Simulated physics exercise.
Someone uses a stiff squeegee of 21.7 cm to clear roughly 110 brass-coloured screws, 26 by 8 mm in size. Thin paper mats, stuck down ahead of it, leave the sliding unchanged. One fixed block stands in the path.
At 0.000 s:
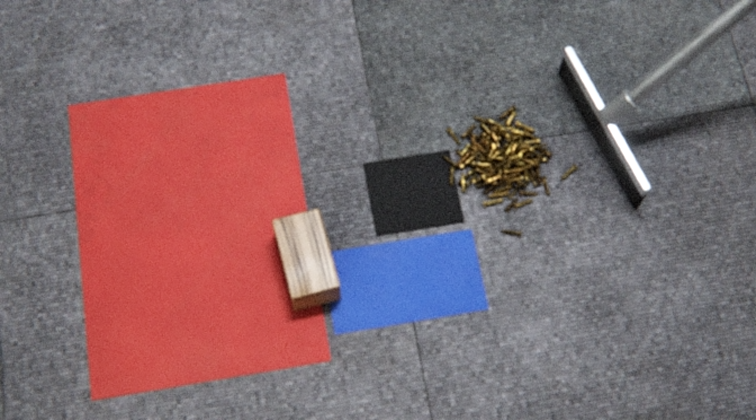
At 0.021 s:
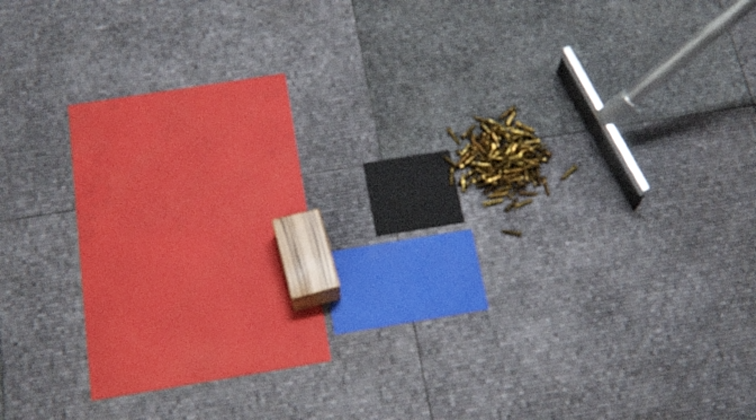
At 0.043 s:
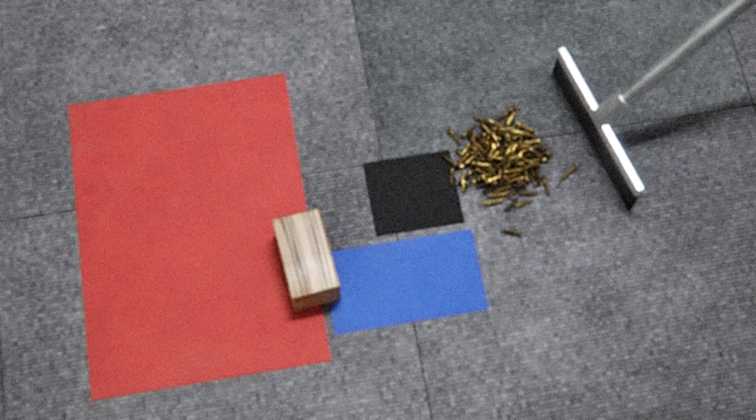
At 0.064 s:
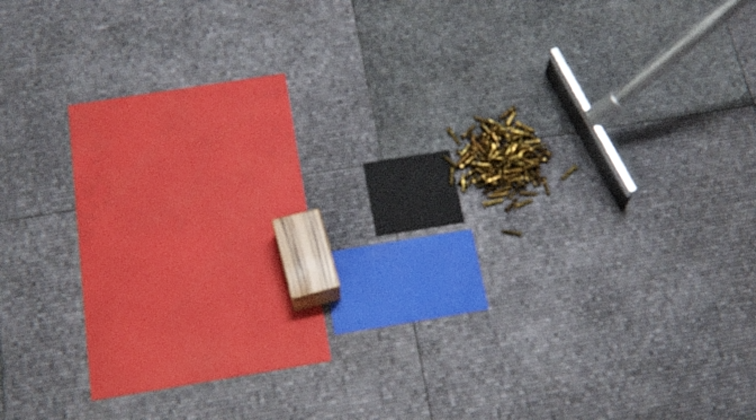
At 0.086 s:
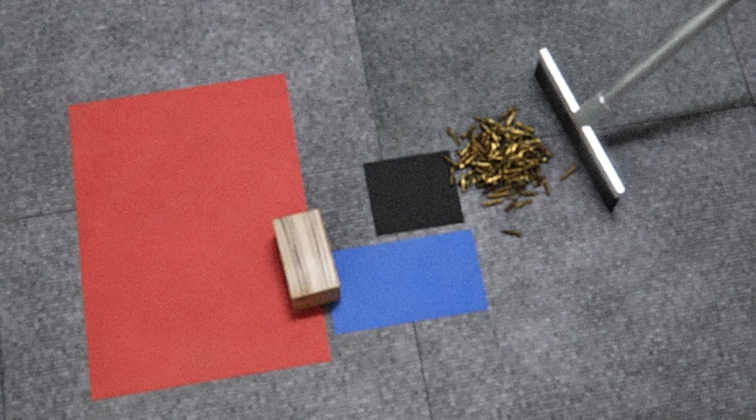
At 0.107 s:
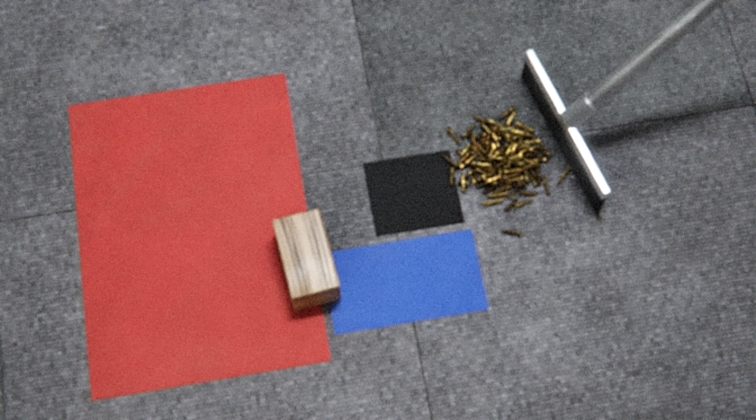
At first, a squeegee stands at the right of a pile of small brass-coloured pieces on a grey floor, with black, blue and red mats and a wooden block to the left. The squeegee then slides leftward, gradually faster, reaching the pile's right edge, while the block stays still.
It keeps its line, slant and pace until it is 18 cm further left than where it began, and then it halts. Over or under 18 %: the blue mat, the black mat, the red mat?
In the end blue mat: Low. Black mat: High. Red mat: Low.
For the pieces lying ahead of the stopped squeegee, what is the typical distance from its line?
Some 7 cm.
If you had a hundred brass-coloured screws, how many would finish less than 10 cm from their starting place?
Roughly 10 percent.
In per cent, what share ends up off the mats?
I'd put it at around 30 per cent.
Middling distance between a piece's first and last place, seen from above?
It works out at about 12 centimetres.
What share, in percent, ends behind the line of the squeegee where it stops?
I'd put it close to 0 per cent.
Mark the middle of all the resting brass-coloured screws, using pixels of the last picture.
At about (412, 179).
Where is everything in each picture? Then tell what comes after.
In the first frame, squeegee from (644, 190) to (568, 54); moved 0.0 cm; 0 pieces shifted; middle of the spill at (503, 156); blue mat at (404, 281); black mat at (413, 193); red mat at (194, 228); block at (306, 253).
In the second frame, squeegee from (643, 191) to (566, 54); moved 0.2 cm; 0 pieces shifted; middle of the spill at (503, 156).
In the third frame, squeegee from (638, 191) to (561, 55); moved 0.8 cm; 0 pieces shifted; middle of the spill at (503, 156).
In the fourth frame, squeegee from (630, 192) to (554, 55); moved 1.8 cm; 0 pieces shifted; middle of the spill at (503, 156).
In the fifth frame, squeegee from (618, 193) to (543, 56); moved 3.3 cm; 0 pieces shifted; middle of the spill at (503, 156).
In the sixth frame, squeegee from (604, 194) to (529, 57); moved 5.0 cm; 1 pieces shifted; middle of the spill at (503, 156); blue mat at (404, 281); black mat at (413, 193); red mat at (194, 228); block at (306, 253). Its speed is about 0.88 m/s, heading 4 degrees away from the viewer.
Then, at 0.25 s, squeegee 17 cm from its start, spill 12 cm wide; black mat 30 %, off the mats 70 %.
Then, at 0.39 s, squeegee 18 cm from its start, spill 16 cm wide; blue mat 5 %, black mat 65 %, off the mats 30 %.
After 0.51 s, squeegee 18 cm from its start, spill 17 cm wide; blue mat 5 %, black mat 60 %, off the mats 35 %.
At rest (1.2 s), blue mat 10 %, black mat 60 %, red mat 0 %, off the mats 30 %.
